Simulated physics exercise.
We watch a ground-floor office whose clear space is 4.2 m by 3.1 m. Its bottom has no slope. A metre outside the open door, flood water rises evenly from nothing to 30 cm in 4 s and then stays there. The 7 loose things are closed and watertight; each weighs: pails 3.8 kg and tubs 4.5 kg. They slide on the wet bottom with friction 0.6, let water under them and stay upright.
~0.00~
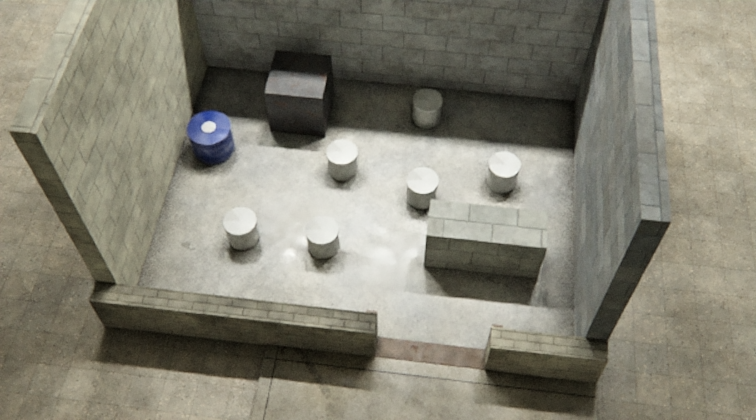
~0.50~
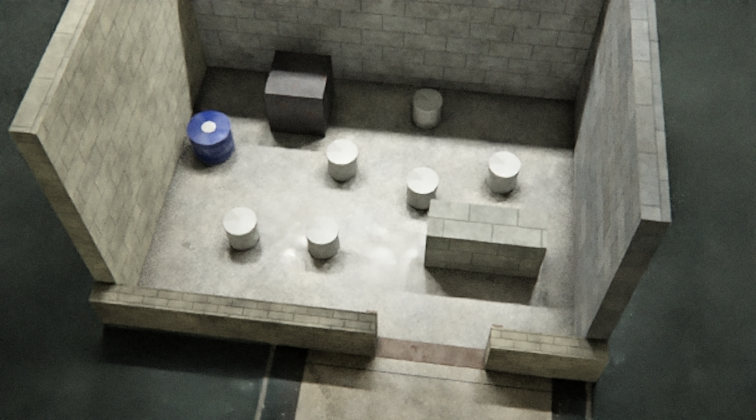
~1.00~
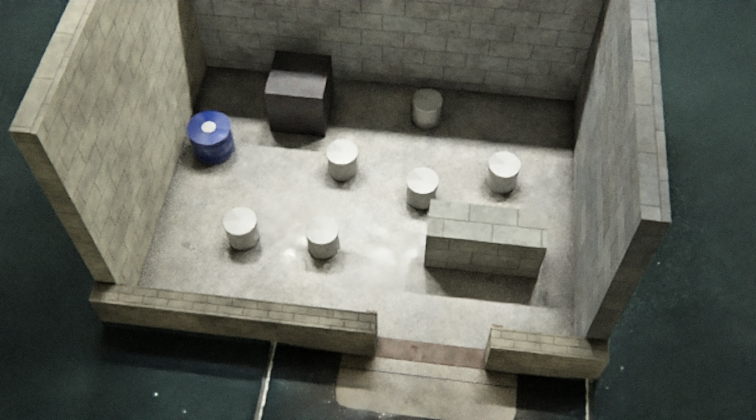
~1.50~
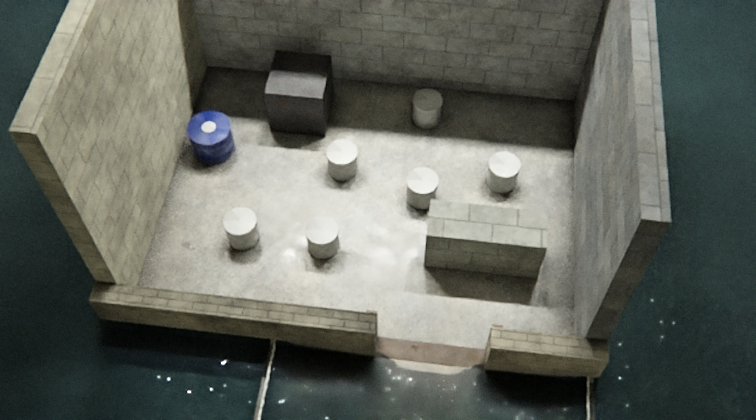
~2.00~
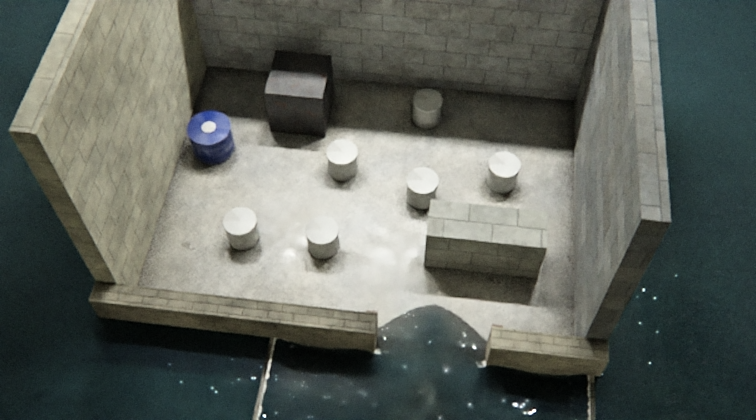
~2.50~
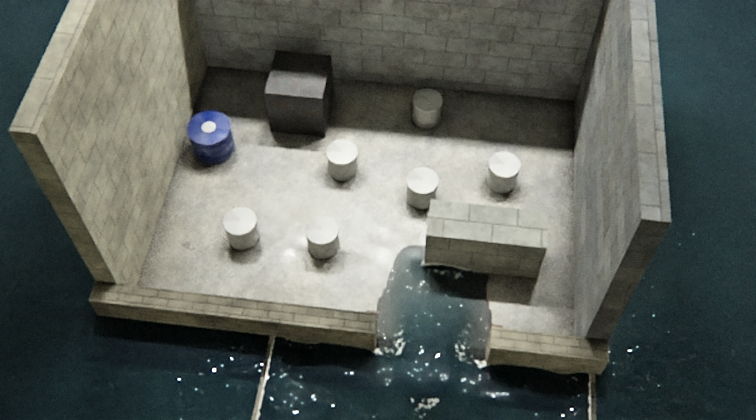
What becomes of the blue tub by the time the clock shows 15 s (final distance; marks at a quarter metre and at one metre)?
The blue tub is nudged along.
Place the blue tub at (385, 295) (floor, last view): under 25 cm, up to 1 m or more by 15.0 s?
It ends far away.
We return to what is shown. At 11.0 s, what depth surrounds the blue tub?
Roughly 17 cm.
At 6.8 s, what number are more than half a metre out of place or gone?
3 of them.
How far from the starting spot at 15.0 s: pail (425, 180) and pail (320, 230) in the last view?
In turn: 100 cm, 200 cm.
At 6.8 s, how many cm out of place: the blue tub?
Roughly 30 cm by then.
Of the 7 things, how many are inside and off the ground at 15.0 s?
7 of them.
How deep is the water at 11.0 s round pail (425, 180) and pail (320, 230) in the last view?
Roughly 10 and 17 cm.
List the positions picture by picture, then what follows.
The first frame shows the blue tub at (209, 127) rests on the ground; water covers 0.0 m2; 0 of 7 have shifted.
The second frame shows the blue tub at (209, 127) rests on the ground; water covers 0.0 m2; 0 of 7 have shifted.
The third frame shows the blue tub at (209, 127), on the bottom; water covers 0.0 m2; 0 of 7 have shifted.
The fourth frame shows the blue tub at (209, 127), on the bottom; 0.0 m2 under water; 0 of 7 have shifted.
The fifth frame shows the blue tub at (209, 127) rests on the ground; water covers 0.2 m2; 0 of 7 have shifted.
The sixth frame shows the blue tub at (209, 127), on the bottom; water covers 0.8 m2; 0 of 7 have shifted.
After 3.5 s the blue tub is near (209, 127), 0.0 m from its start, aground; 0 afloat.
After 6.8 s the blue tub is near (204, 100), 0.3 m from its start, afloat; 4 afloat.
After 11.0 s the blue tub is near (248, 77), 0.7 m from its start, afloat; 7 afloat.
After 15.0 s the blue tub is near (245, 72), 0.7 m from its start, afloat; 7 afloat.
